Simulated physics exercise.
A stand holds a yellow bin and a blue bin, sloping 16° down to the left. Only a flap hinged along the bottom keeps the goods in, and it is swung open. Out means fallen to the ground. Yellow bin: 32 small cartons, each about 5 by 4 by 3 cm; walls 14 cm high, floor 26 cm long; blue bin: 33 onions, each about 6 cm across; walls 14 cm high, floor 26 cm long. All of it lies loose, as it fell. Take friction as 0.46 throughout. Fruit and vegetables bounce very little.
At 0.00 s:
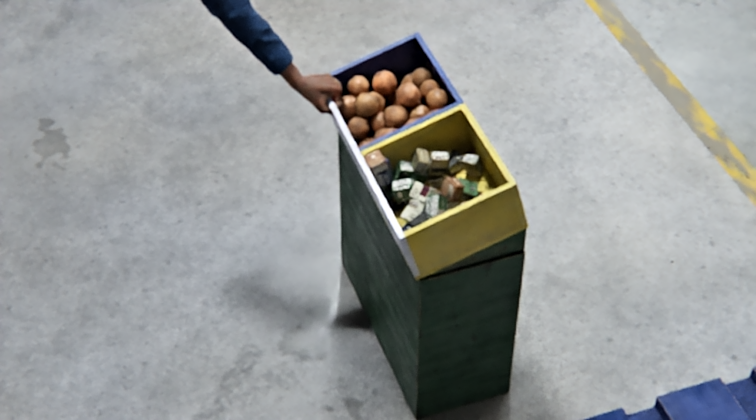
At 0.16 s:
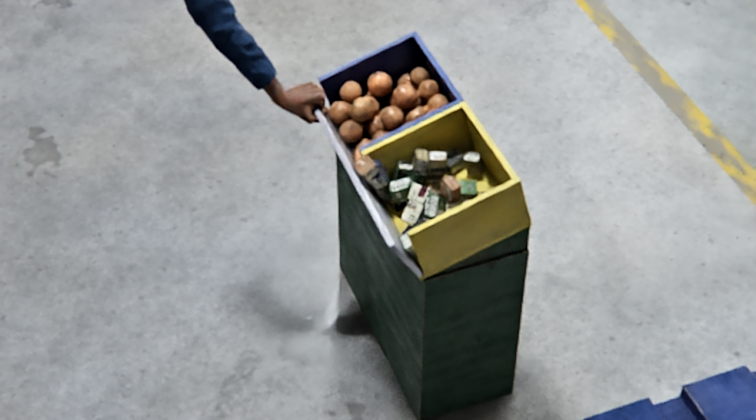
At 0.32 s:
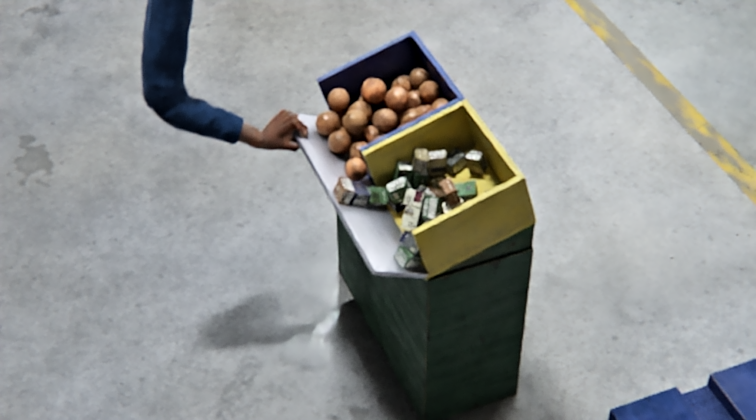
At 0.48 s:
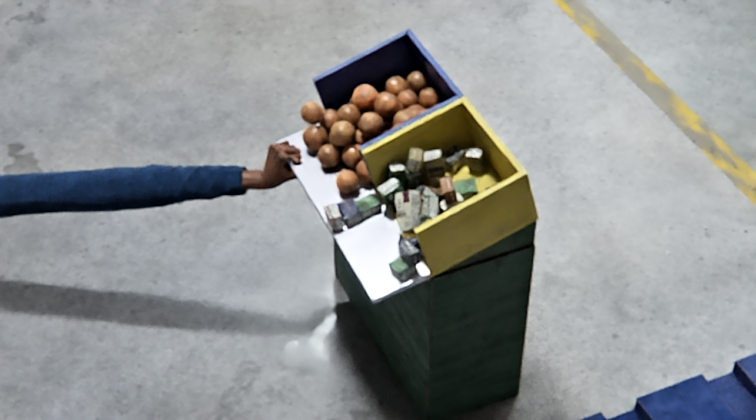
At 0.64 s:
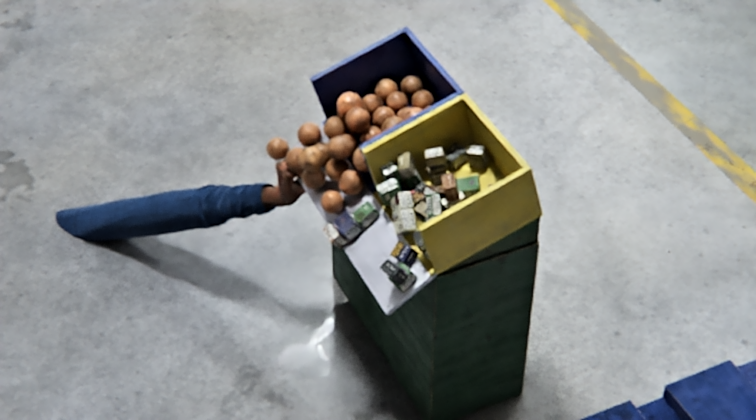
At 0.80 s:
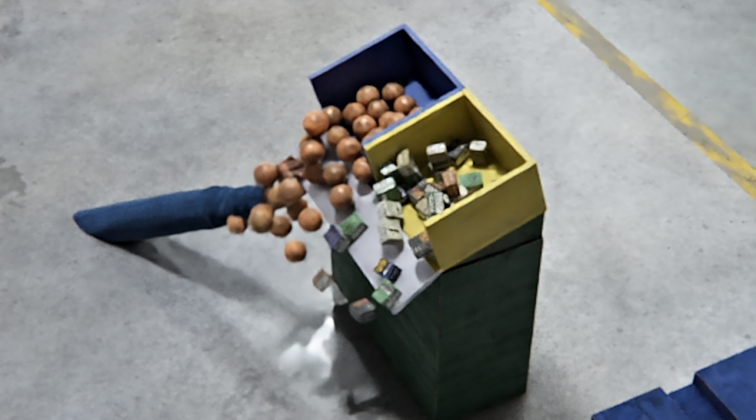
On a concrete floor, a blue-sleeved arm swings open the white flap on a green stand's sloping blue and yellow bins, and onions and small cartons slide left onto it, then some tumble off its edge.
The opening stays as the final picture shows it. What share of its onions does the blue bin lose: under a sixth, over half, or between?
Out of the blue bin go over half of the onions.
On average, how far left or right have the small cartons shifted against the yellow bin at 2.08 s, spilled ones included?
About 20 cm to the left.
After 1.00 s, yellow bin 27 in, 5 out and blue bin 18 in, 15 out.
After 1.26 s, yellow bin 22 in, 10 out and blue bin 8 in, 25 out.
After 1.62 s, yellow bin 19 in, 13 out and blue bin 0 in, 33 out.
When it is over (at 2.08 s), yellow bin 16 in, 16 out and blue bin 0 in, 33 out. Asked share, 33 of 33, 100 per cent.
